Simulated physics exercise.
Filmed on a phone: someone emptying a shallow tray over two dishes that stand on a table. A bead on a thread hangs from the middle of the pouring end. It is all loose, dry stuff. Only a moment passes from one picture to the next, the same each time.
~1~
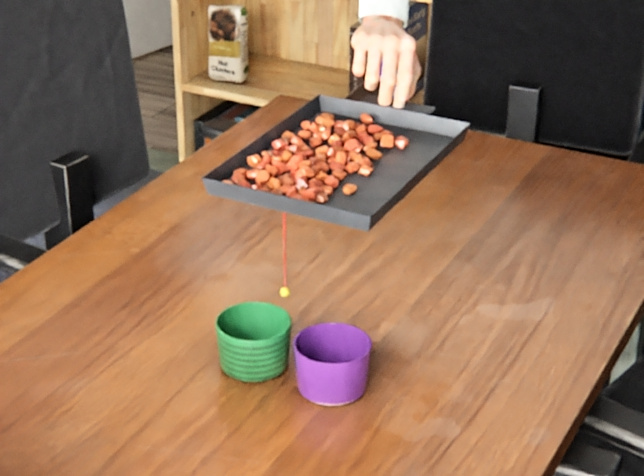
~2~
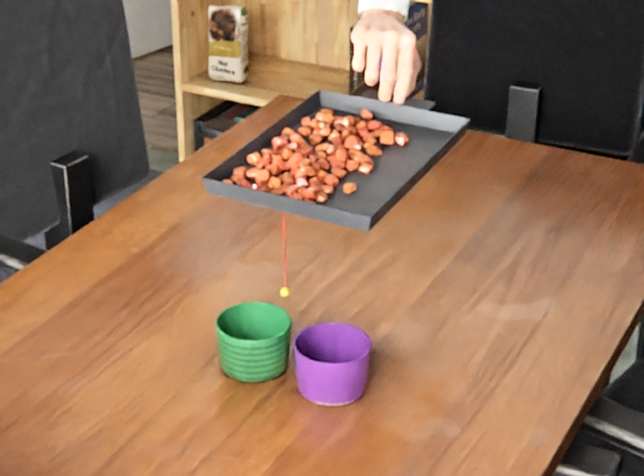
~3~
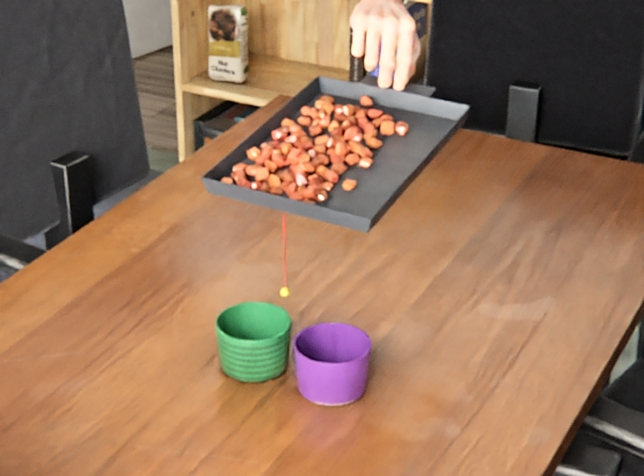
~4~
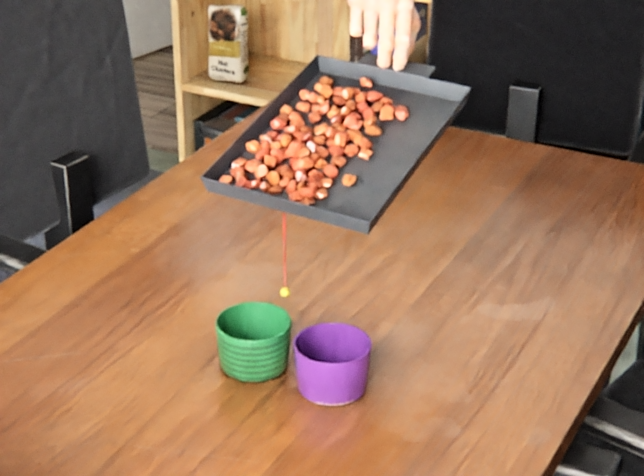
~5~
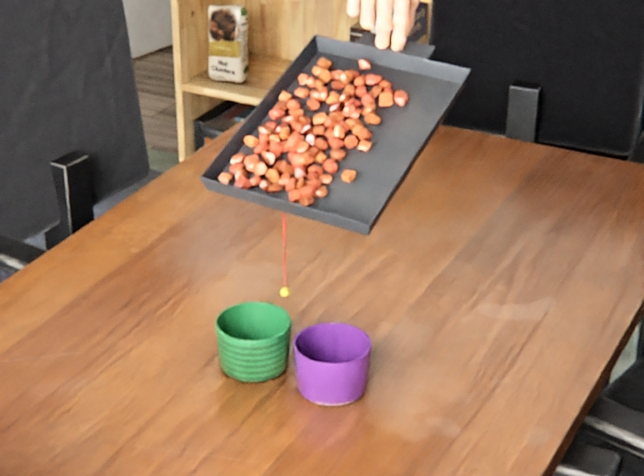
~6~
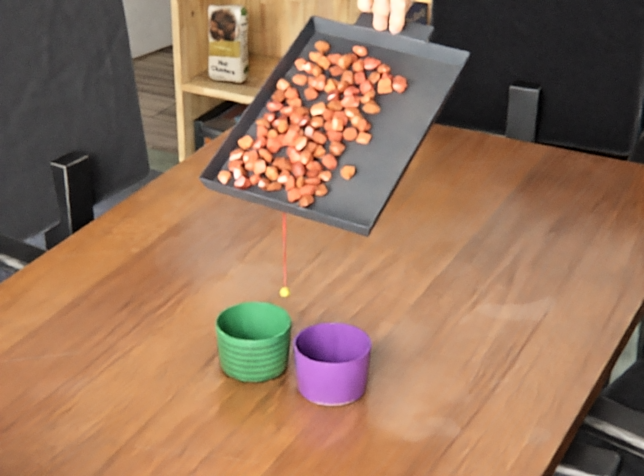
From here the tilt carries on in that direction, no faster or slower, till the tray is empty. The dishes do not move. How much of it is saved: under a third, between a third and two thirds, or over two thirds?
Caught overall: Between a third and two thirds.
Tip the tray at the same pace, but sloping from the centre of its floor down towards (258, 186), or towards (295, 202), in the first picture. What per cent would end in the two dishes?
About 10 and 40 per cent.
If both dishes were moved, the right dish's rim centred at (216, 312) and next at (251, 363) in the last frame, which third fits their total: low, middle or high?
First under a third, then less than a third.
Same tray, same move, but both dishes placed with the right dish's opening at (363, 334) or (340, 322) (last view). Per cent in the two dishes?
First some 30, then 20 per cent.
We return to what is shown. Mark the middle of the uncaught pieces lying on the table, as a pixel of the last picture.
Roughly at (263, 425).
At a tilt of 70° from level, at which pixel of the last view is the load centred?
Near (295, 192).
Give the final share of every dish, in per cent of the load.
Left dish: 20 %, right dish: 30 %.
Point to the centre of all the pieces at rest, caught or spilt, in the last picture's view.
Close to (307, 381).
Just after the last frame, tray tipped steeply; almost all on the tray; about a tenth in the air.
A moment on, tray tipped past a quarter turn; about a tenth on the tray; roughly a quarter in the right dish; about a tenth in the left dish; roughly a third outside both; about a tenth in the air.
Further on, tray tipped past a quarter turn; roughly a third in the right dish; roughly a quarter in the left dish; roughly half outside both.
When it is over, tray tipped past a quarter turn; roughly a third in the right dish; roughly a quarter in the left dish; roughly half outside both.
